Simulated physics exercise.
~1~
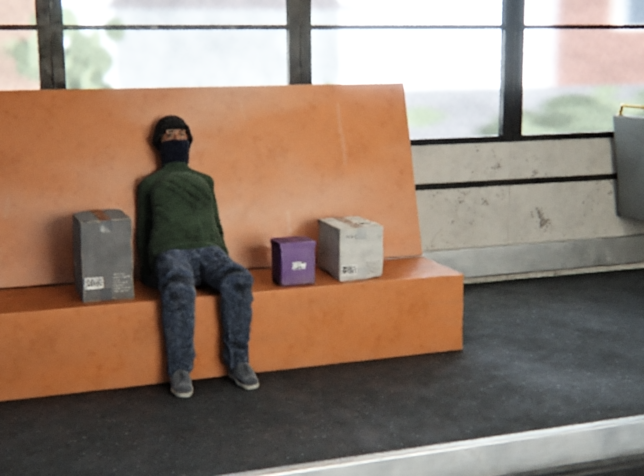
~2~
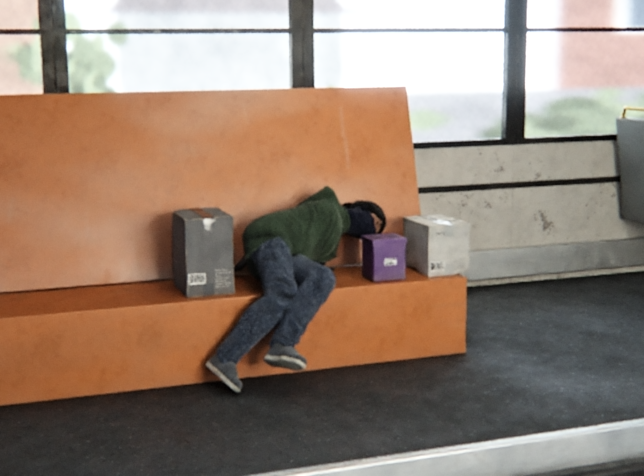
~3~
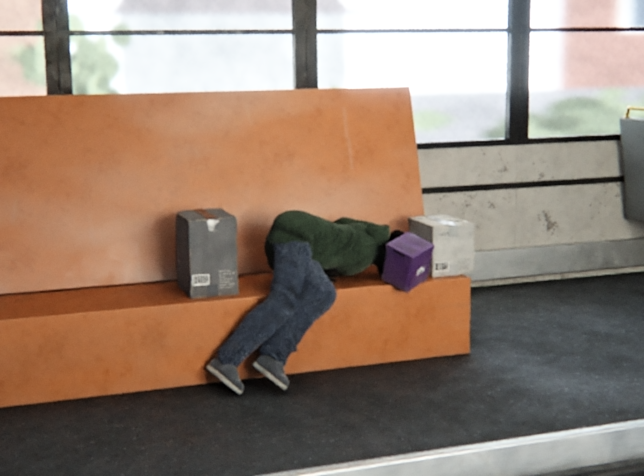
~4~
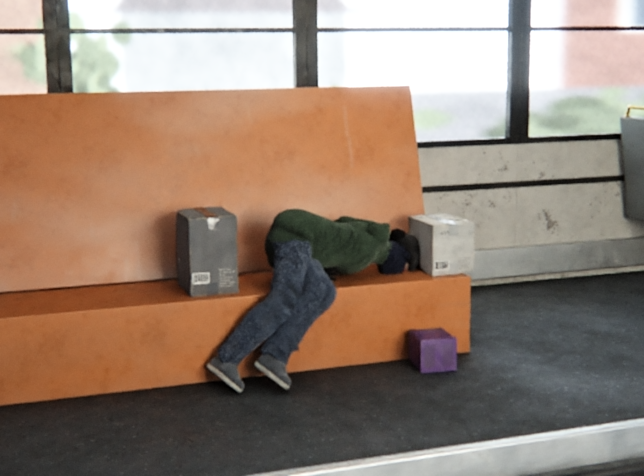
The video shows a masked person in a green top slumping rightward on an orange bench as the boxes beside them slide right; the purple box tips off the front onto the floor, while the person lies over and the grey and white boxes stay on the seat.
